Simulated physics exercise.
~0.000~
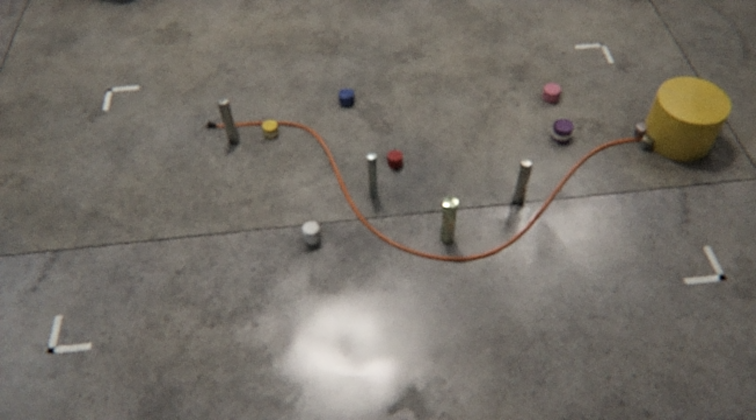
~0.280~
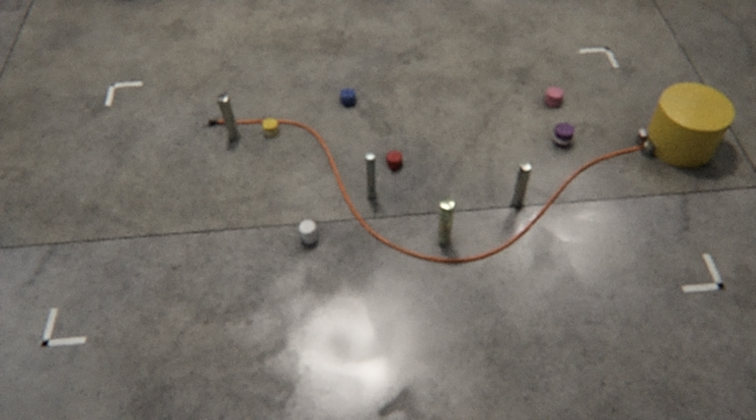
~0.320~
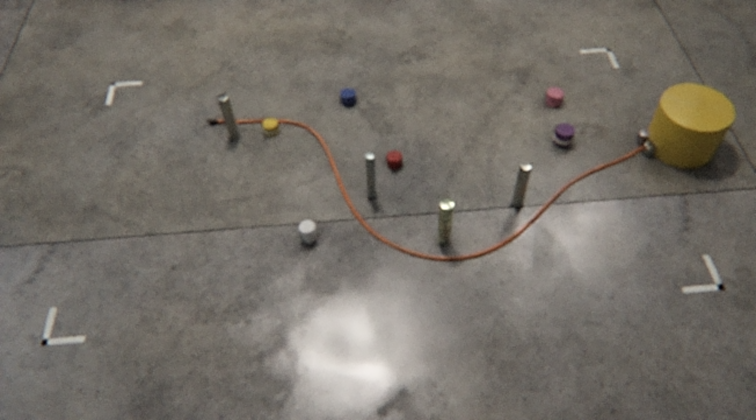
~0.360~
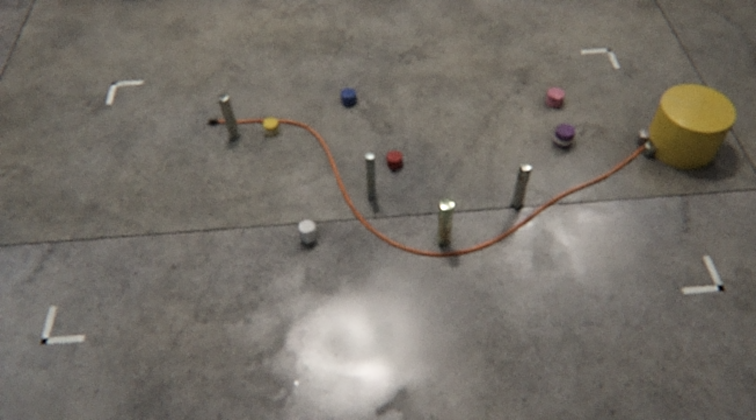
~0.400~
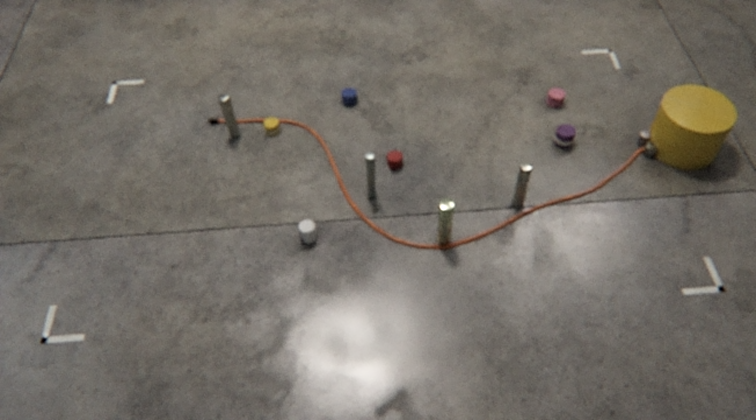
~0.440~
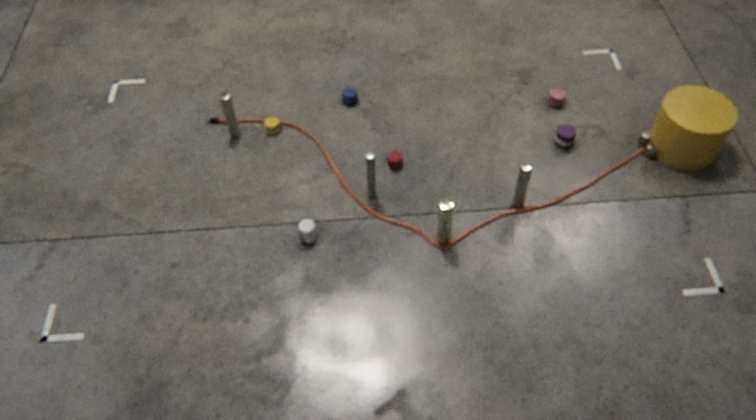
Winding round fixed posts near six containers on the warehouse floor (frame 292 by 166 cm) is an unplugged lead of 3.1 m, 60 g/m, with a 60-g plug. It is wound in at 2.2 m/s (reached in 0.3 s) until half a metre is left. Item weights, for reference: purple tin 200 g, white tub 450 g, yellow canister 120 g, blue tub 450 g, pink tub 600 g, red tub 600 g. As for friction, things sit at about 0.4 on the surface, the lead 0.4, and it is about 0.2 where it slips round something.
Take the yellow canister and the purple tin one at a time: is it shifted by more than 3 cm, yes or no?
Yellow canister - yes, purple tin - yes.
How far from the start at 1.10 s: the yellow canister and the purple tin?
Shifts - yellow canister: Around 25 cm; purple tin: Around 0 cm.
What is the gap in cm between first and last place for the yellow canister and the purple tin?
Net displacement - yellow canister 25 cm, purple tin 80 cm.
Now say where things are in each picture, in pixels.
In the first frame, yellow canister (270, 125); purple tin (564, 125); posts (372, 156) (222, 100) (527, 162) (451, 201); lead runs through (600, 148) (535, 219) (420, 254) (339, 178).
In the second frame, lead runs through (608, 156) (417, 255).
In the third frame, lead runs through (618, 161) (417, 255).
In the fourth frame, lead runs through (628, 161) (420, 253).
In the fifth frame, lead runs through (635, 156) (427, 247).
In the sixth frame, yellow canister (272, 122); purple tin (567, 130); lead runs through (643, 150) (555, 202) (440, 248) (343, 182).
At 0.8 s, plug at (386, 164); yellow canister 24 cm off its start.
At 1.1 s, plug at (522, 327); yellow canister 25 cm off its start.
At 1.4 s, plug at (587, 97); yellow canister 25 cm off its start at (253, 155).
At 1.8 s, plug at (701, 209); purple tin 68 cm off its start, yellow canister 25 cm off its start.
At 2.6 s, plug at (638, 148); purple tin 84 cm off its start at (447, 217), yellow canister 25 cm off its start at (253, 155).
